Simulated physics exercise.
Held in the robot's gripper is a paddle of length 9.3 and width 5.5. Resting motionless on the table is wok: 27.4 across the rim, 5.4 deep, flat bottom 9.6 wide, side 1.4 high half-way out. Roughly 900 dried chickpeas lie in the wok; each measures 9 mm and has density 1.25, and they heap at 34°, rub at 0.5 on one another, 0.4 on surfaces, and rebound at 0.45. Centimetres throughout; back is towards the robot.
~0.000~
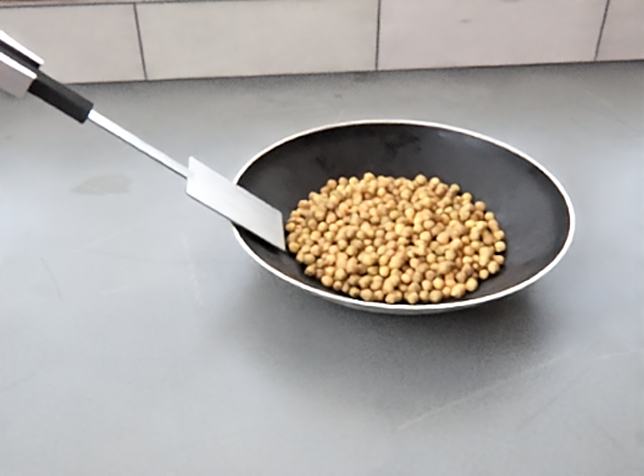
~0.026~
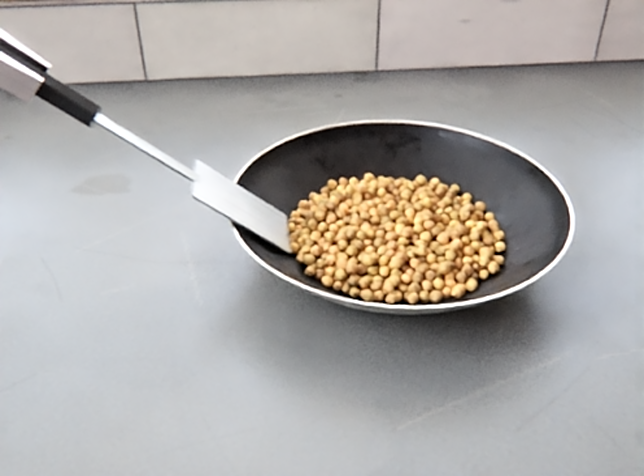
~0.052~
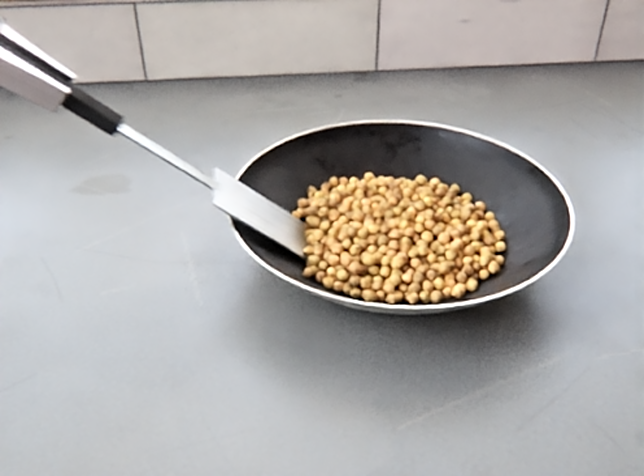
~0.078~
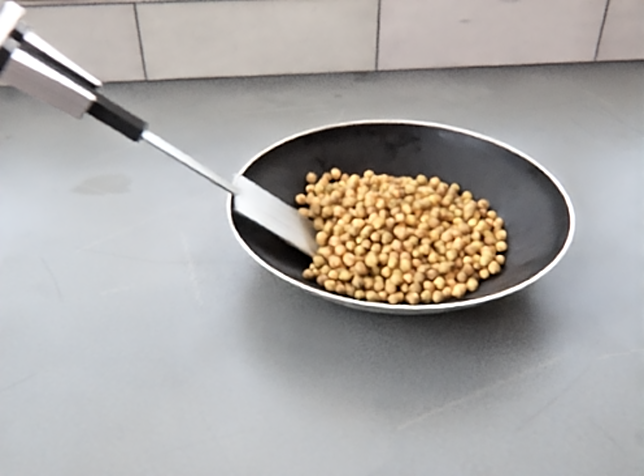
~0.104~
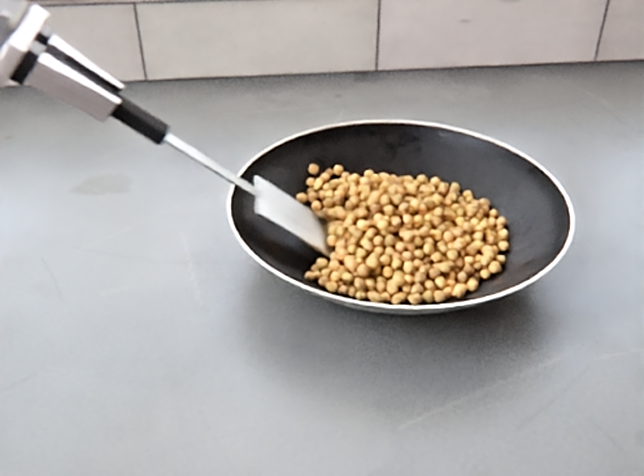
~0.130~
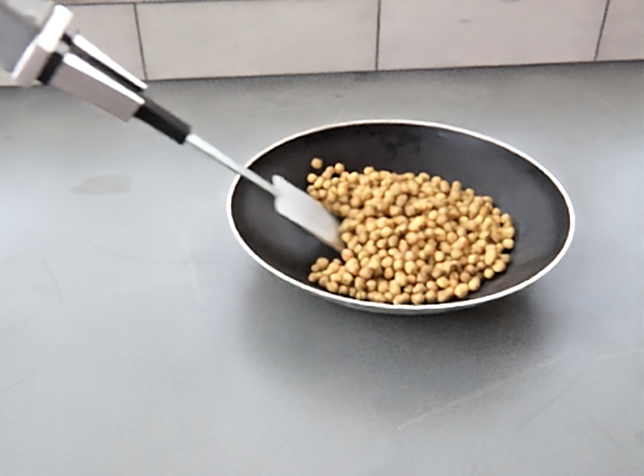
The footage shows a robotic gripper holding a flat metal paddle at the left side of a dark wok of chickpeas on a gray surface; the paddle slides rightward into the pile, pushing nearby chickpeas slightly aside while the wok stays still.
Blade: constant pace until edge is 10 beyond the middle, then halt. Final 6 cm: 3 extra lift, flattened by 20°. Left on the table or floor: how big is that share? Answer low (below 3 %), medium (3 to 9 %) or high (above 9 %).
High.
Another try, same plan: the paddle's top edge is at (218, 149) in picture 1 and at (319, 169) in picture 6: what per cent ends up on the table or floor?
Near 20 in a hundred.
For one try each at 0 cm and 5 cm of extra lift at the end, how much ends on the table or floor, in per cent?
Estimates, in order: 5 % then 10 %.
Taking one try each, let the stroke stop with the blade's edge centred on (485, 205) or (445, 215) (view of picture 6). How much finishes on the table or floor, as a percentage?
0 % and 0 %.
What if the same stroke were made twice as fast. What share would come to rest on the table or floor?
It would be roughly 25 percent.
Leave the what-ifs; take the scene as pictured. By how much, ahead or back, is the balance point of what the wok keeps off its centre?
Some 3.0 cm ahead.
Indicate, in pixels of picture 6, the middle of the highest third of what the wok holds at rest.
It is centred around (480, 217).
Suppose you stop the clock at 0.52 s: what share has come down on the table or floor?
About 10 per cent.
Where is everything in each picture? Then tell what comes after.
The first picture shows the paddle top edge at (188, 175), sloping 40°; upper third of the load around (393, 228), from x 290 to 500, top at y 180; 900 in the wok.
The second picture shows the paddle top edge at (194, 178), sloping 40°; upper third of the load around (394, 228), from x 290 to 500, top at y 180.
The third picture shows the paddle top edge at (215, 186), sloping 40°; upper third of the load around (389, 224), from x 295 to 500, top at y 180.
The fourth picture shows the paddle top edge at (236, 191), sloping 40°; upper third of the load around (394, 217), from x 300 to 500, top at y 175.
The fifth picture shows the paddle top edge at (257, 194), sloping 40°; upper third of the load around (397, 217), from x 300 to 505, top at y 170.
The sixth picture shows the paddle top edge at (277, 193), sloping 40°; upper third of the load around (404, 216), from x 305 to 510, top at y 165; 900 in the wok.
After 0.20 s, sloping 40°, highest piece 5 above the table; 900 in the wok.
After 0.28 s, sloping 32°, highest piece 6 above the table; 900 in the wok.
After 0.52 s, sloping 20°, highest piece 6 above the table; 785 in the wok, 111 on the table or floor, 4 on the blade or in flight.
After 1.57 s, sloping 20°, highest piece 5 above the table; 785 in the wok, 115 on the table or floor.
In the end, 785 in the wok, 115 on the table or floor. That is 13 % on the table or floor.
